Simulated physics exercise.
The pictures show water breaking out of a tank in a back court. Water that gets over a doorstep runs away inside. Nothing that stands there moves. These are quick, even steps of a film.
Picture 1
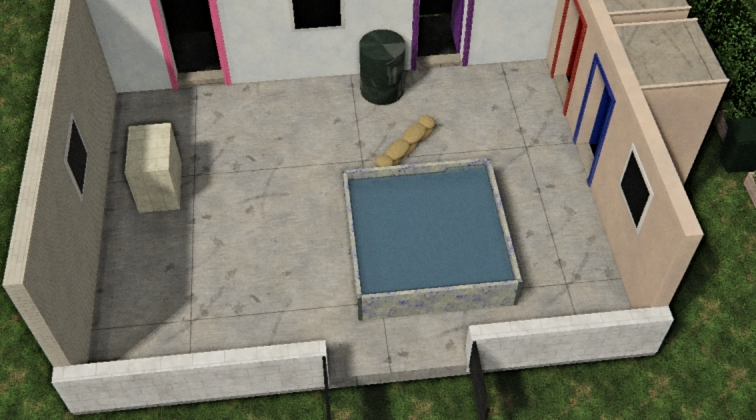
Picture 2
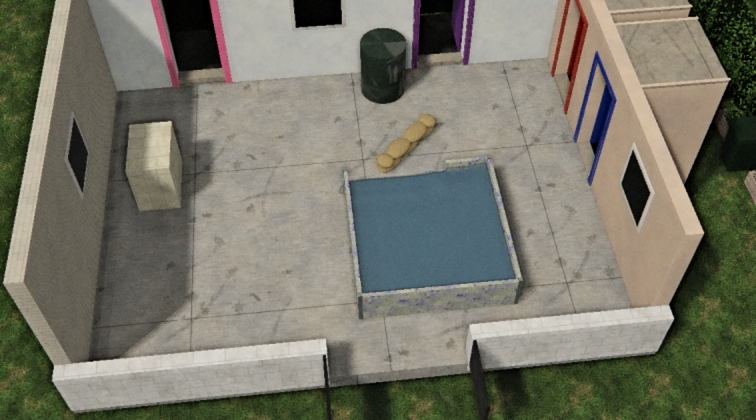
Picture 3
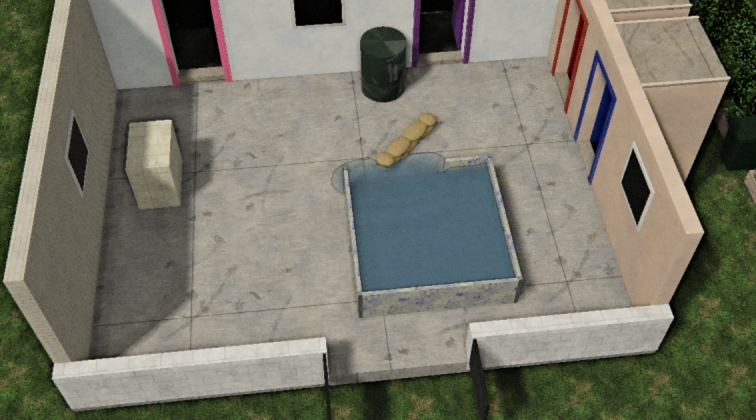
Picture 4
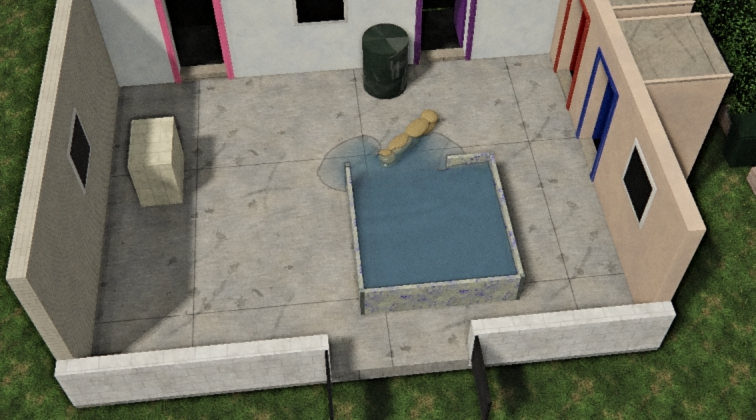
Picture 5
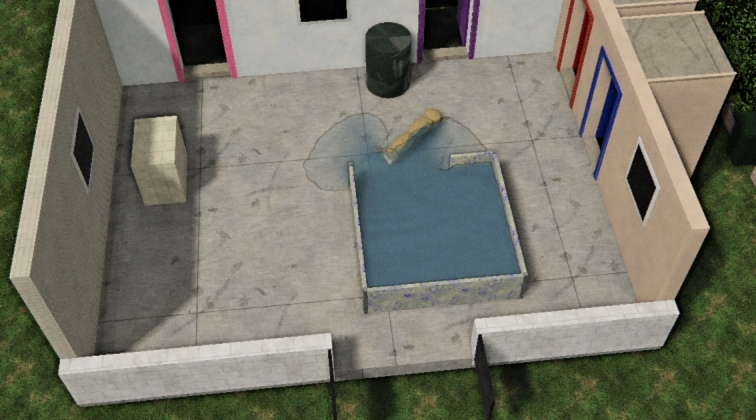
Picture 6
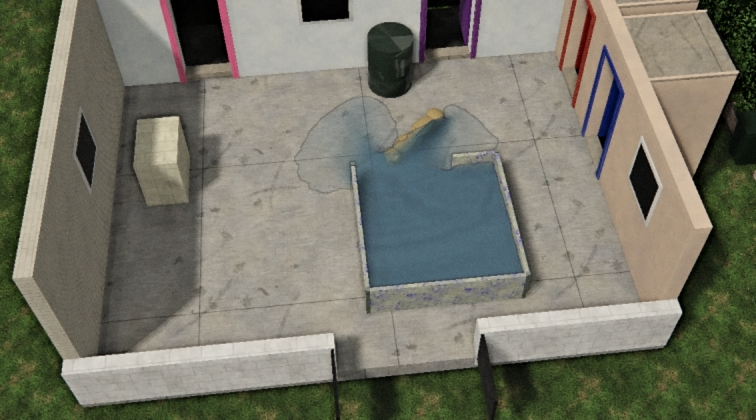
Water pours from the tank's far side and spreads across the courtyard around the sandbags.
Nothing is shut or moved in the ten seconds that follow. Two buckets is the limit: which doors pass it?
In the end: The pink door holds within the limit; the purple door holds within the limit; the blue door floods; the red door floods.
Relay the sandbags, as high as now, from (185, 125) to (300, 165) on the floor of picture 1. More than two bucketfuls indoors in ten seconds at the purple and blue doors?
My reading: Purple passes that mark, blue takes less.
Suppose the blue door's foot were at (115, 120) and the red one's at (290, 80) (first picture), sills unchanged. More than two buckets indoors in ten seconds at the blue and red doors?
Blue floods, red goes over.
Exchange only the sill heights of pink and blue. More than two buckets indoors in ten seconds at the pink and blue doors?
In short: Pink goes over; blue lets less in.
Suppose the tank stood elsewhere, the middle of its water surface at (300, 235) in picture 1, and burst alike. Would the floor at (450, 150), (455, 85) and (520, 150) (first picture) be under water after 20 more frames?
As listed: Dry, awash, dry.
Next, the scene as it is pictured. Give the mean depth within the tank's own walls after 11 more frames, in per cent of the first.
Near 56 in a hundred.
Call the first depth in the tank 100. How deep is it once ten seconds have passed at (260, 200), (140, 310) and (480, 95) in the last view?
Roughly 6, 6 and 12 per cent, in turn.
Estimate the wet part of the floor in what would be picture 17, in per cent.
I make it 40 per cent.
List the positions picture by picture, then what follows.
The tank at (428, 227) is whole and still, in the first frame.
Water pours out on the tank's far side and has run to a hidden place, in the second frame.
The front is at (337, 178), out from the gap on the tank's far side, in the third frame.
The front is at (441, 138), out from the gap on the tank's far side, in the fourth frame.
Water pours out on the tank's far side and has run to (356, 118), in the fifth frame.
The front is at (353, 102), out from the gap on the tank's far side, in the sixth frame.
A moment on, water covers 25 % of the floor; the pink door not reached, the purple door not reached, the blue door not reached, the red door not reached.
Next, water covers 40 % of the floor; the pink door wet at the sill, nothing in, the purple door wet at the sill, nothing in, the blue door not reached, the red door under two buckets in.
Then, water covers 45 % of the floor; the pink door wet at the sill, nothing in, the purple door wet at the sill, nothing in, the blue door under two buckets in, the red door over two buckets in.
Later, water covers 65 % of the floor; the pink door wet at the sill, nothing in, the purple door wet at the sill, nothing in, the blue door over two buckets in, the red door far over two buckets in.
In the end, water covers 95 % of the floor; the pink door wet at the sill, nothing in, the purple door under two buckets in, the blue door far over two buckets in, the red door far over two buckets in.
